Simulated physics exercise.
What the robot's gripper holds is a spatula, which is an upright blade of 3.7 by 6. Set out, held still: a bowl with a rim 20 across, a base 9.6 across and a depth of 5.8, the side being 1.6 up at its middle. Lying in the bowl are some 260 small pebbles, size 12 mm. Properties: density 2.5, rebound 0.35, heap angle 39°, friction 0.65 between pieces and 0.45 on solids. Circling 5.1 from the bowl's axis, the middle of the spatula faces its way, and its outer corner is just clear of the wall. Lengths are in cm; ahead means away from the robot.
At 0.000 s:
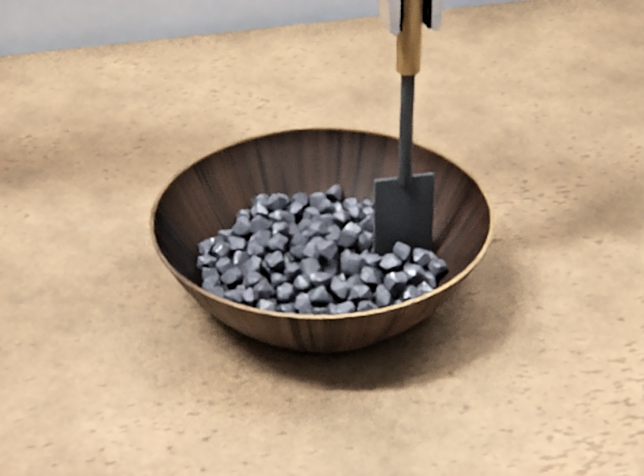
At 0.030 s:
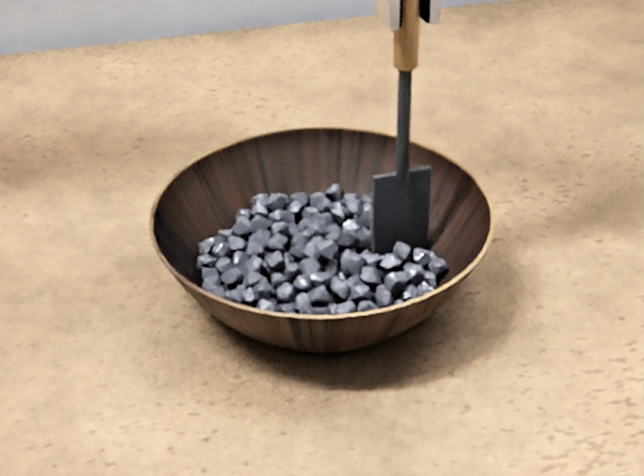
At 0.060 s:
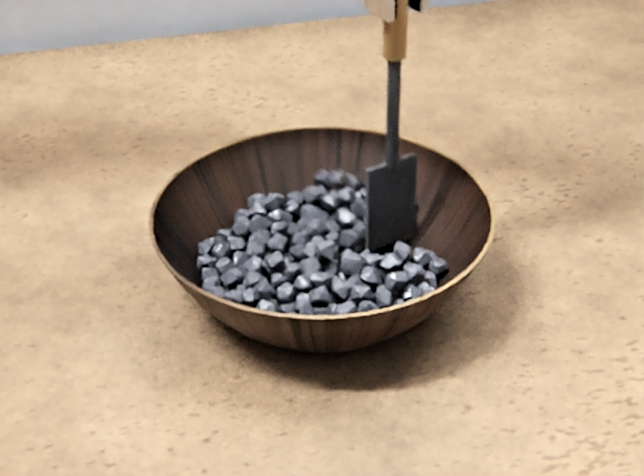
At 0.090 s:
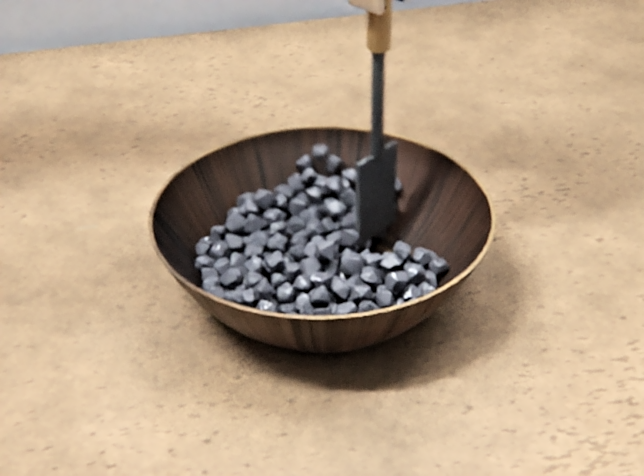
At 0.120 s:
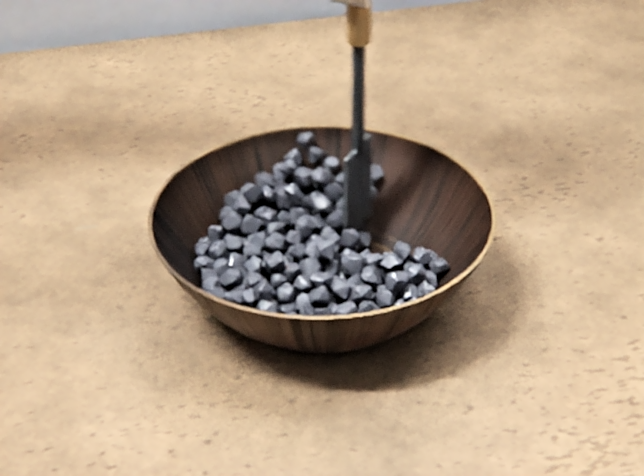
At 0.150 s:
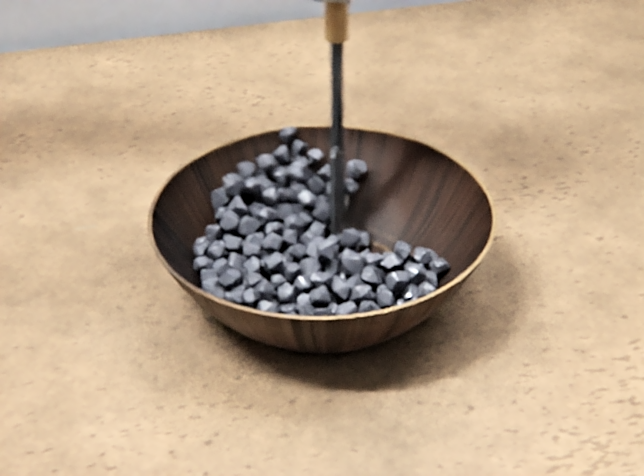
In this clip, a gripper holding an upright spatula sweeps its dark blade from the right side of a brown bowl toward the back, turning it edge-on and pushing small gray pebbles into a higher heap against the rear wall.
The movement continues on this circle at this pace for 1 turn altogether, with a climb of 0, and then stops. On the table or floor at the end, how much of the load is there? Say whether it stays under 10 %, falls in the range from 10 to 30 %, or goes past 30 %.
The share stays under 10 %.
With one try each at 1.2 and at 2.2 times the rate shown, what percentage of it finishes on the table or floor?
It would be about 10 and 35 percent respectively.
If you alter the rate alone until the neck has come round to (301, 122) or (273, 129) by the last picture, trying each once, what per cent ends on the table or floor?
About 15 per cent, then about 25 per cent.
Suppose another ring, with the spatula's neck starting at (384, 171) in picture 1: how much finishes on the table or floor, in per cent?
Close to 0 in a hundred.
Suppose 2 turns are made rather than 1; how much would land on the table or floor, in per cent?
In that case some 20 per cent.
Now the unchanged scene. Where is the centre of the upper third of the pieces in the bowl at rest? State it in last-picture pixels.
In the final view it lies around (378, 191).
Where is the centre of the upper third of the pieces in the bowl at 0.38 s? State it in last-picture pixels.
The top third is centred near (233, 278) in the last picture.
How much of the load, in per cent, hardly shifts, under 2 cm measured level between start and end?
Around 15 in a hundred.
After 0.38 s, 179° round, highest piece 7 above the table; 253 in the bowl, 3 in flight or on the tool.
After 0.60 s, 293° round, highest piece 7 above the table; 246 in the bowl, 7 on the table or floor, 3 in flight or on the tool.
After 0.91 s, 0° round, highest piece 7 above the table; 243 in the bowl, 13 on the table or floor.
After 1.61 s, 0° round, highest piece 7 above the table; 243 in the bowl, 13 on the table or floor.
In the end, 243 in the bowl, 13 on the table or floor. That is 5 % on the table or floor.
